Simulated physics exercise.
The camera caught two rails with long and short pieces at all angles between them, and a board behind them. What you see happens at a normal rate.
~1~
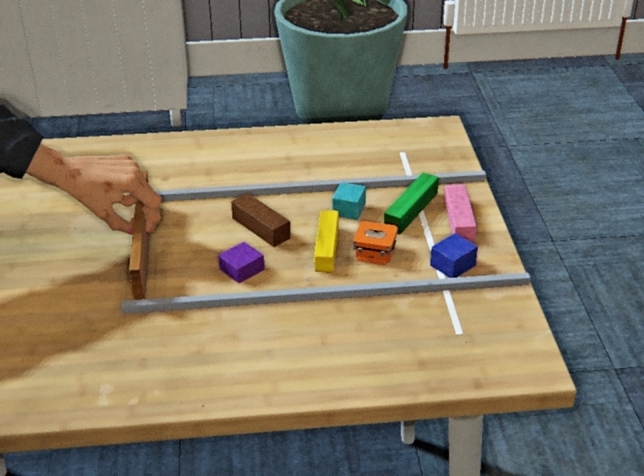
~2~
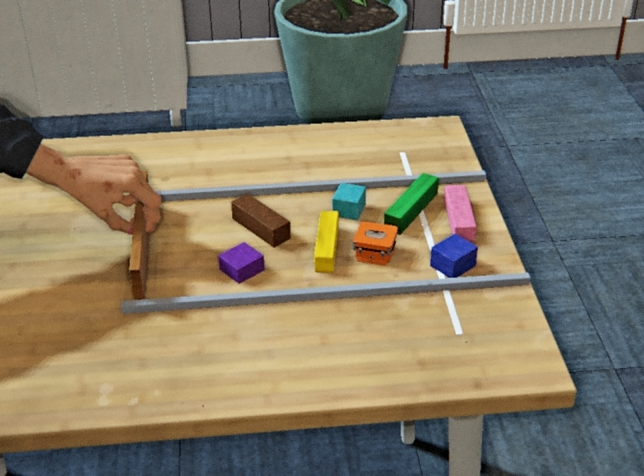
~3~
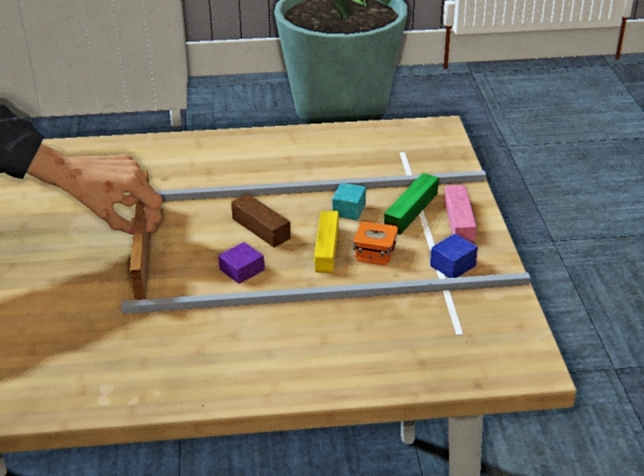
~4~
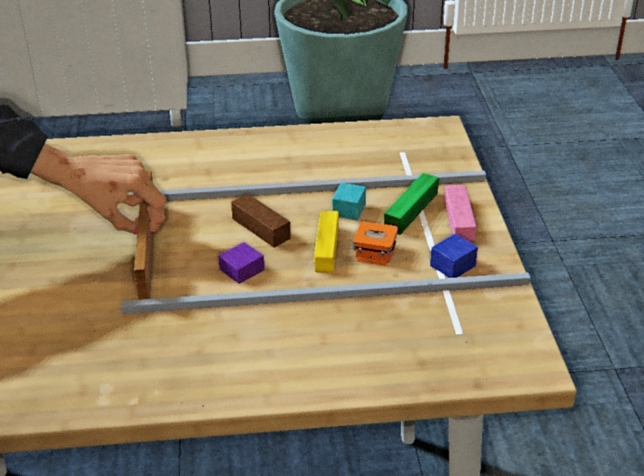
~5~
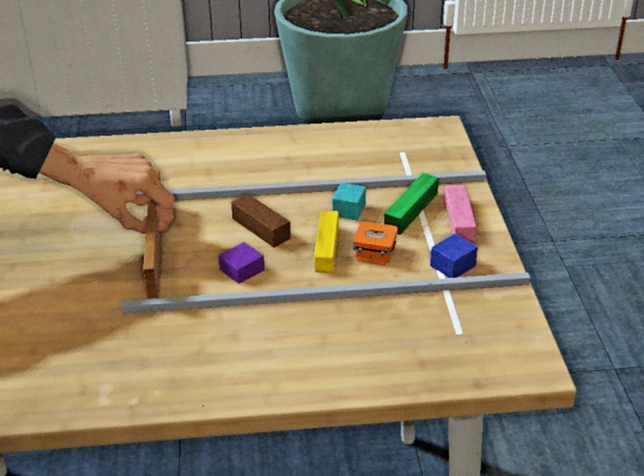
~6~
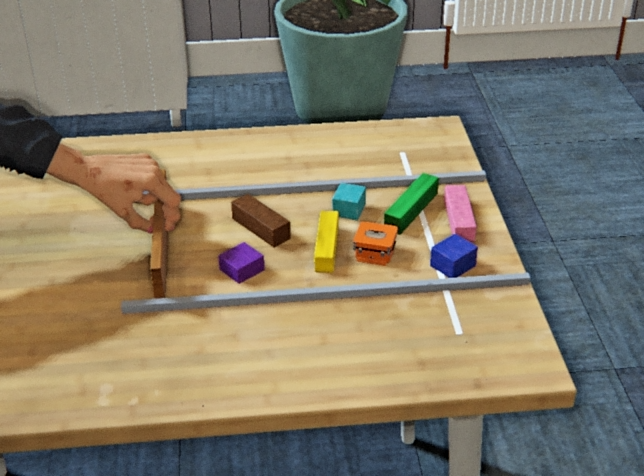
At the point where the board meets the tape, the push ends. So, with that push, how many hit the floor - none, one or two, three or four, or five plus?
I'd say one or two.
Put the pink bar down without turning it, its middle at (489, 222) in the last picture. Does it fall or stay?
Placed there, it goes off the edge.
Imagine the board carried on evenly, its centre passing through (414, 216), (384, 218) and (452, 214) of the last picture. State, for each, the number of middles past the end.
That makes 0, 0, 3.
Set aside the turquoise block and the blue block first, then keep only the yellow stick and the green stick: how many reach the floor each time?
Fallen: 0 in the first try, 0 in the other.
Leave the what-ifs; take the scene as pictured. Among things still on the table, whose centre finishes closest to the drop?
Closest at the end: The orange case.
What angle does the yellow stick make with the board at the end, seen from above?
It is near 10° out of line.
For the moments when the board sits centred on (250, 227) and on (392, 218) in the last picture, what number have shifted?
Well, it's 2 at the first one and 8 at the second.
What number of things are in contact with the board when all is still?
That makes 2.
Soon after, none off yet; pink bar at rest near (460, 213); blue block at rest near (454, 257); green stick at rest near (412, 203).
At rest, the number that fall off is one or two; fallen, pink bar.
